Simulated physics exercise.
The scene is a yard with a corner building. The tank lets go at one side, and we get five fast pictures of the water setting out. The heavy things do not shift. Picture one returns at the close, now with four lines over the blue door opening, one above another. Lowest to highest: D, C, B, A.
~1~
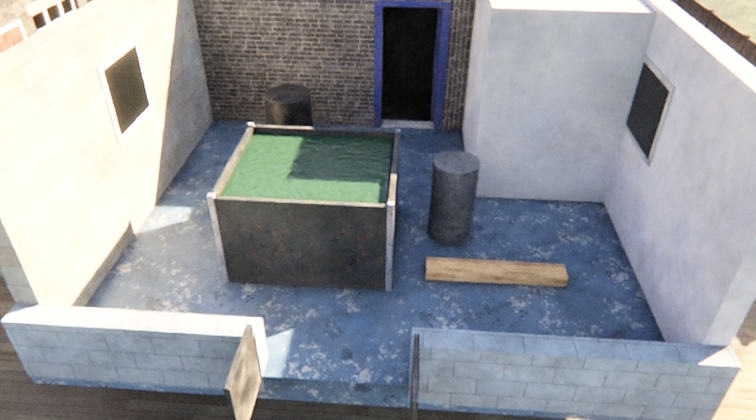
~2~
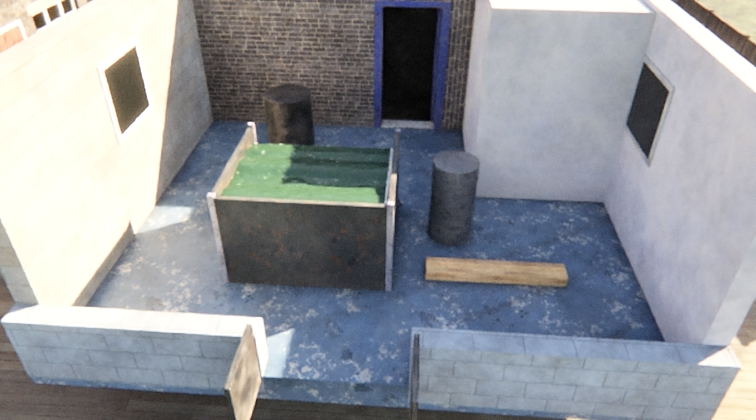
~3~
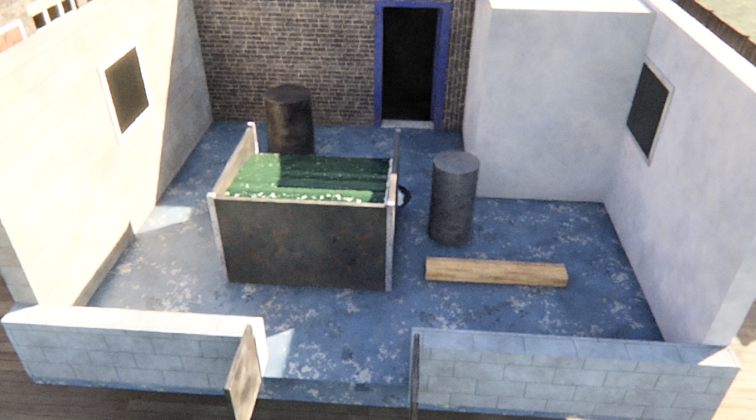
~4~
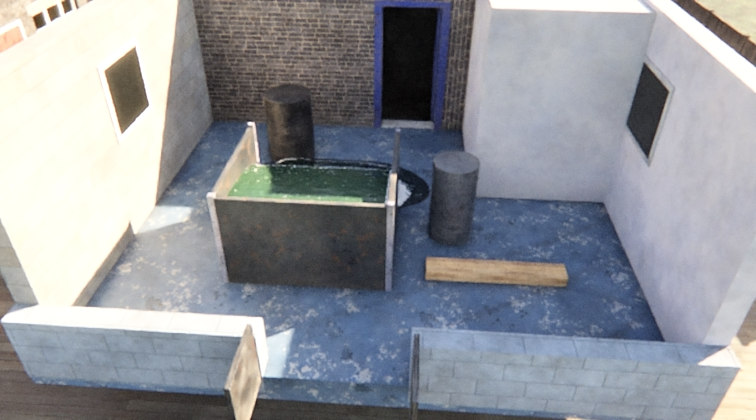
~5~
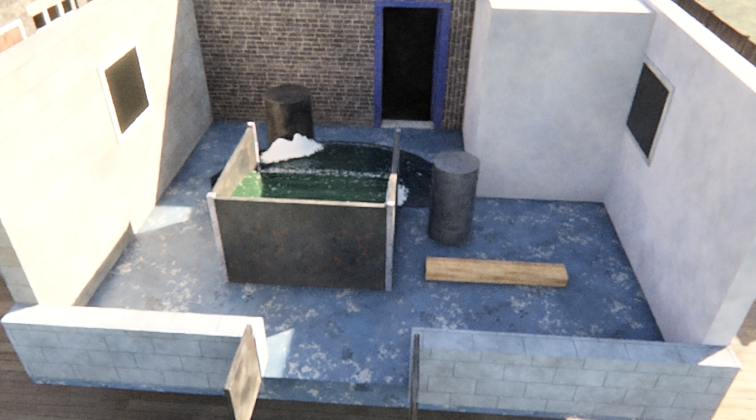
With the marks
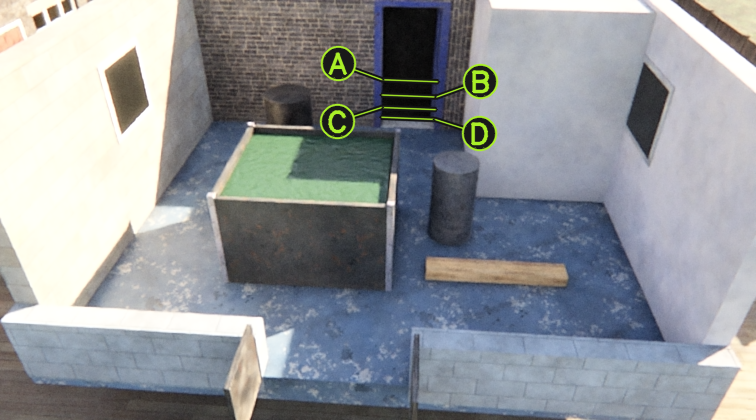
Green water in a dark, square tank in a walled yard sank lower as its back side opened, then spread across the blue ground behind it, foaming white near a dark barrel.
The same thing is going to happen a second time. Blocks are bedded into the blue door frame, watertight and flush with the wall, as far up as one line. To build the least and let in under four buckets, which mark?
B.
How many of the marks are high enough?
Two of the four.
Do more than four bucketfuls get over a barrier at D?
Yes, it does.
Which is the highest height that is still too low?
C.
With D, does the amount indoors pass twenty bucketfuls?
Yes, it does.
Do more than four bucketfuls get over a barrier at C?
Yes.
On the marked copy, A at (409, 80); B at (409, 96); C at (408, 108); D at (408, 118); from the bottom up D, C, B, A.
For height A, nothing gets over.
For height B, a bucket or two gets in.
For height C, about 12 bucketfuls get in.
For height D, dozens of bucketfuls pour in.
